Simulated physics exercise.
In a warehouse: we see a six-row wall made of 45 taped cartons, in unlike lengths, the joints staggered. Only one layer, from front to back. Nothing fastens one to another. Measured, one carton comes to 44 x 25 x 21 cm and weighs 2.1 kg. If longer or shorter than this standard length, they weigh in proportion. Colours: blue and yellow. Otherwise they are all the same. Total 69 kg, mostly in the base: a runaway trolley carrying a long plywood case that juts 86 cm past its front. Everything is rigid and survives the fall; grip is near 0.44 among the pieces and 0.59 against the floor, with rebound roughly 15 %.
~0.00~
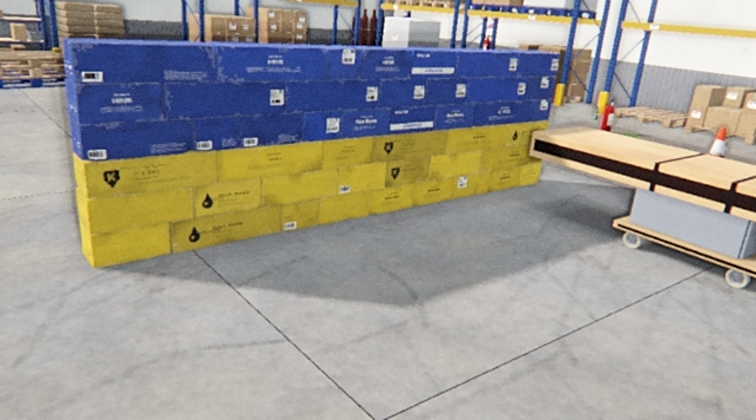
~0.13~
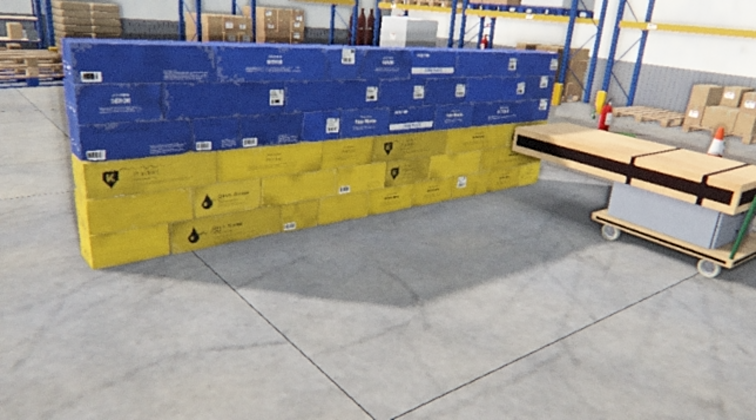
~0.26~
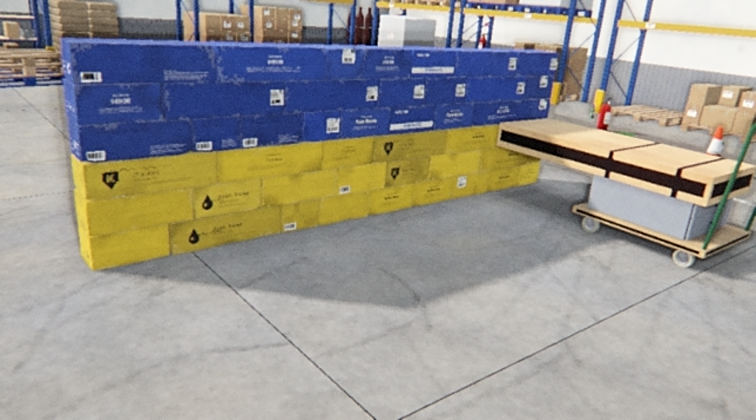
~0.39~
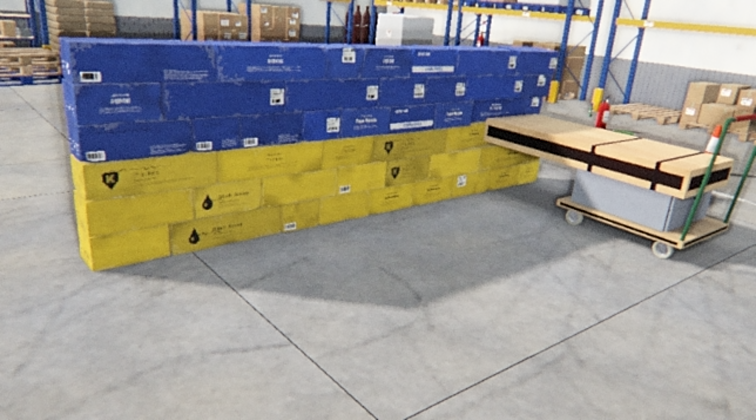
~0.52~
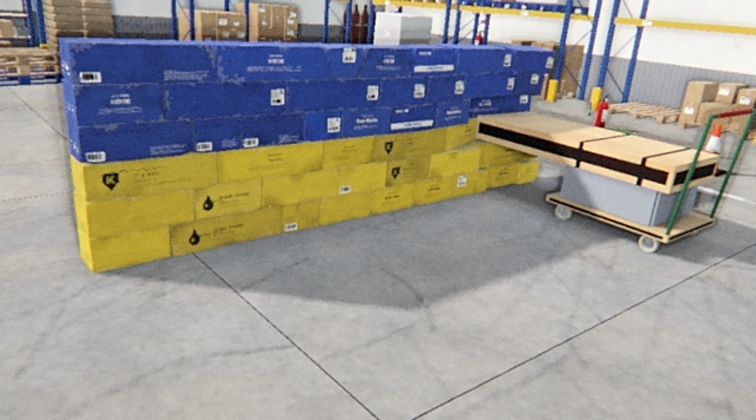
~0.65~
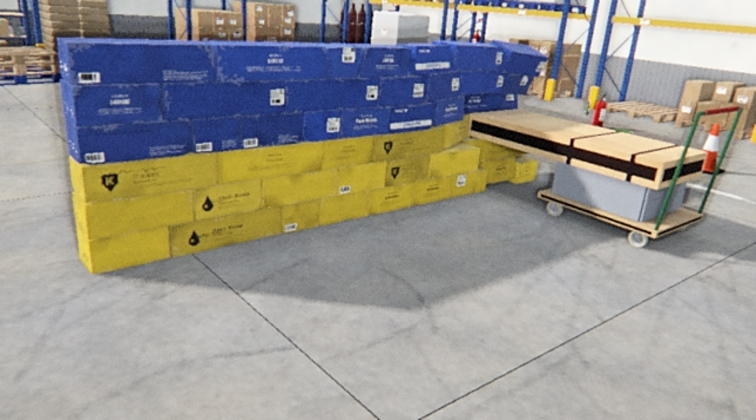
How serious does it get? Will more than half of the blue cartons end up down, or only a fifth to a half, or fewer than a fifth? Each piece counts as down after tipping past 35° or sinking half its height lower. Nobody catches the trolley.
A fifth to a half of them.
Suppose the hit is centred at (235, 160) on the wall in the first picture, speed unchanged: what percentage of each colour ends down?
Then yellow ends 10 per cent down and blue 30 per cent.
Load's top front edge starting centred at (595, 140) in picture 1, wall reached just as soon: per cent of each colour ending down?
In that case yellow 10, blue 40 per cent.
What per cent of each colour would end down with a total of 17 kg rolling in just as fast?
In that case yellow 0, blue 0 per cent.
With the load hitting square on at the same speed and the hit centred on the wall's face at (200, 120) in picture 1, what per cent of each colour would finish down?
Yellow 10%, blue 40%.
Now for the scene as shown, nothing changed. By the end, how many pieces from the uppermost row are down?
Exactly 3.
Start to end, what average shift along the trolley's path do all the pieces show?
Mean shift close to 25 cm.
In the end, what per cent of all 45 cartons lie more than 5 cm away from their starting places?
30 in a hundred end up shifted.
After 0.84 s, load 38 cm past the wall's line, still rolling; 3 of the 23 blue cartons down (4 of 45 in all colours); top blue carton unmoved.
After 1.12 s, load 50 cm past the wall's line, still rolling; 9 of the 23 blue cartons down (13 of 45 in all colours); top blue carton unmoved.
After 1.60 s, load 70 cm past the wall's line, still rolling; 9 of the 23 blue cartons down (13 of 45 in all colours); top blue carton unmoved.
At rest (4.0 s), load 82 cm past the wall's line, stopped; 9 of the 23 blue cartons down (13 of 45 in all colours); top blue carton unmoved; top yellow carton unmoved. That is 39 per cent. As the last picture would show them, middles, top blue carton near (377, 61), top yellow carton near (147, 171).
